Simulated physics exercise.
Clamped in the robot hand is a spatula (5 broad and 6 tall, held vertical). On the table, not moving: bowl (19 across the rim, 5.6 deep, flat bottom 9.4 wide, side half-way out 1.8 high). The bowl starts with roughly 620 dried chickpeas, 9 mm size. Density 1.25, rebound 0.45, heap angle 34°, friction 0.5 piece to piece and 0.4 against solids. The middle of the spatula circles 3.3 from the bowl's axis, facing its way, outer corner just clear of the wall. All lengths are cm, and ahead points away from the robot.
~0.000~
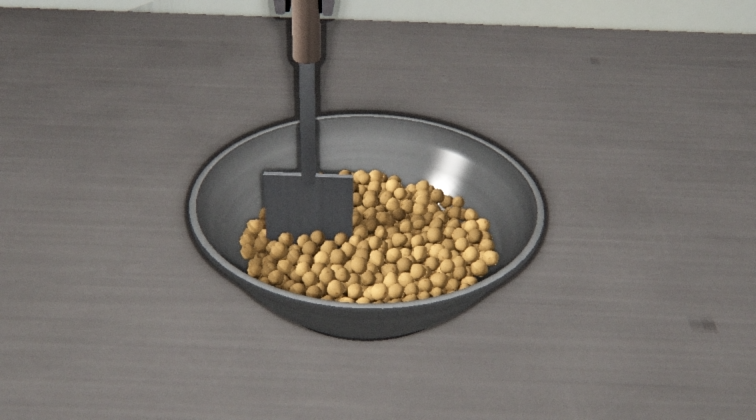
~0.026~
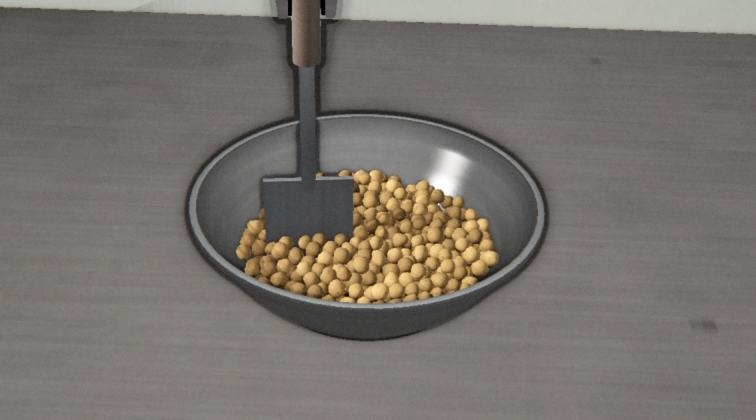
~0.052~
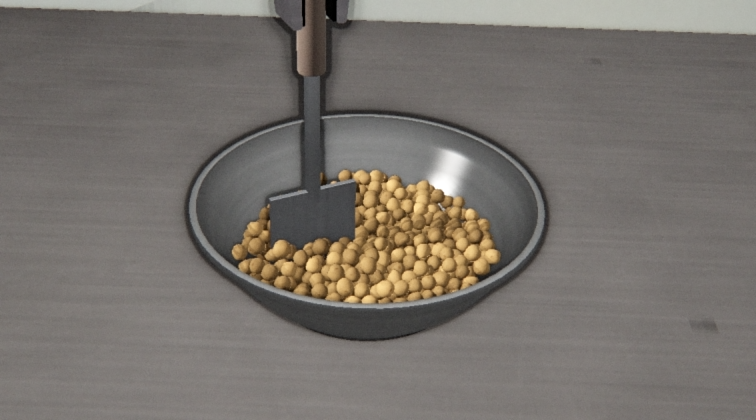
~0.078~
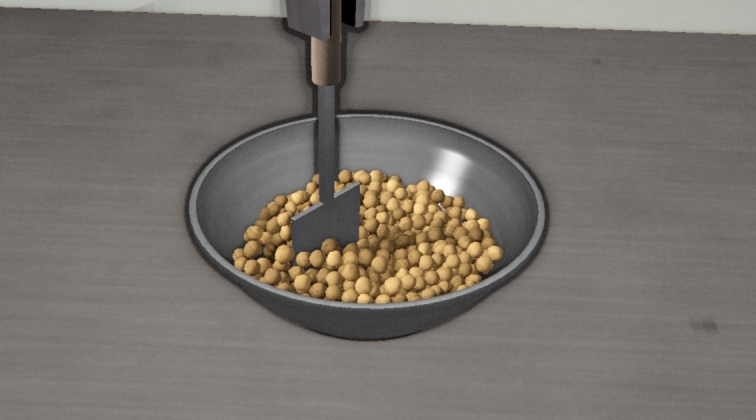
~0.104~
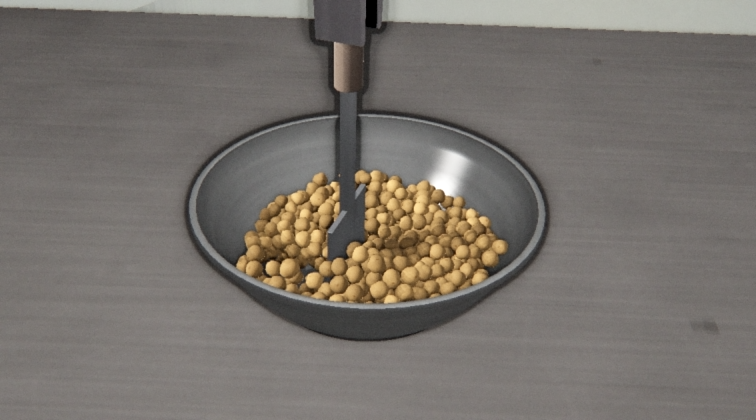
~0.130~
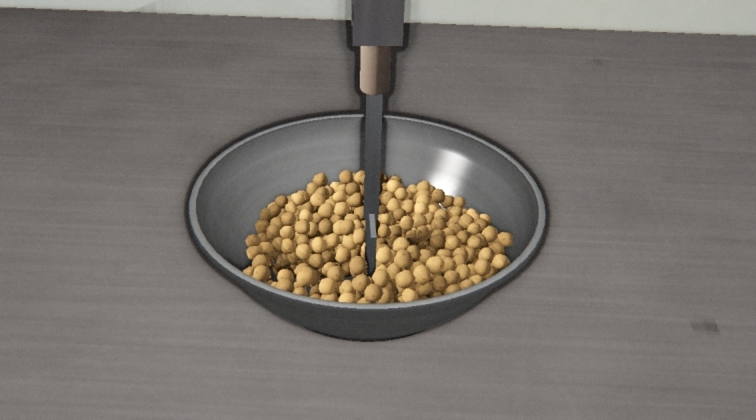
A dark flat spatula with a brown handle, gripped by a robot hand at the top edge, moves through tan chickpeas in a grey metal bowl. The bowl sits still on a grey wood-grained table before a pale strip, seen from above at an angle by a steady camera. Starting at the left, the blade sweeps rightward and nearer, turning edge-on and gently shifting the chickpeas.
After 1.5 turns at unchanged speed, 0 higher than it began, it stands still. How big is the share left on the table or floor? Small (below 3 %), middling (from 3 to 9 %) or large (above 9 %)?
Share on the table or floor: Large (above 9 %).
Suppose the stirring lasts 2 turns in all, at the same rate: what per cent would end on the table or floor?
In that case some 25 per cent.
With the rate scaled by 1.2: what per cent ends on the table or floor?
Some 35 per cent.
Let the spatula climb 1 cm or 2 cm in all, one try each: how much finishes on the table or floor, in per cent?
Some 20 and 15 per cent.
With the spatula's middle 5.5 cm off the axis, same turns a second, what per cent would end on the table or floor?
In that case some 5 per cent.
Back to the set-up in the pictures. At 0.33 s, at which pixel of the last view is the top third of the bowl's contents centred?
Near (368, 152).
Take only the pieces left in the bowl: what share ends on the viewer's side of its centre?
About 45 per cent.
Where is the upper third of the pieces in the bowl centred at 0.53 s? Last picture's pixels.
Around (324, 278).
After 0.33 s, 266° round, highest piece 8 above the table; 565 in the bowl, 25 on the table or floor, 32 in flight or on the tool.
After 0.53 s, 77° round, highest piece 7 above the table; 516 in the bowl, 100 on the table or floor, 6 in flight or on the tool.
After 0.82 s, 180° round, highest piece 6 above the table; 488 in the bowl, 134 on the table or floor.
After 1.52 s, 180° round, highest piece 6 above the table; 488 in the bowl, 134 on the table or floor.
At rest, 488 in the bowl, 134 on the table or floor. That is 22 % on the table or floor.
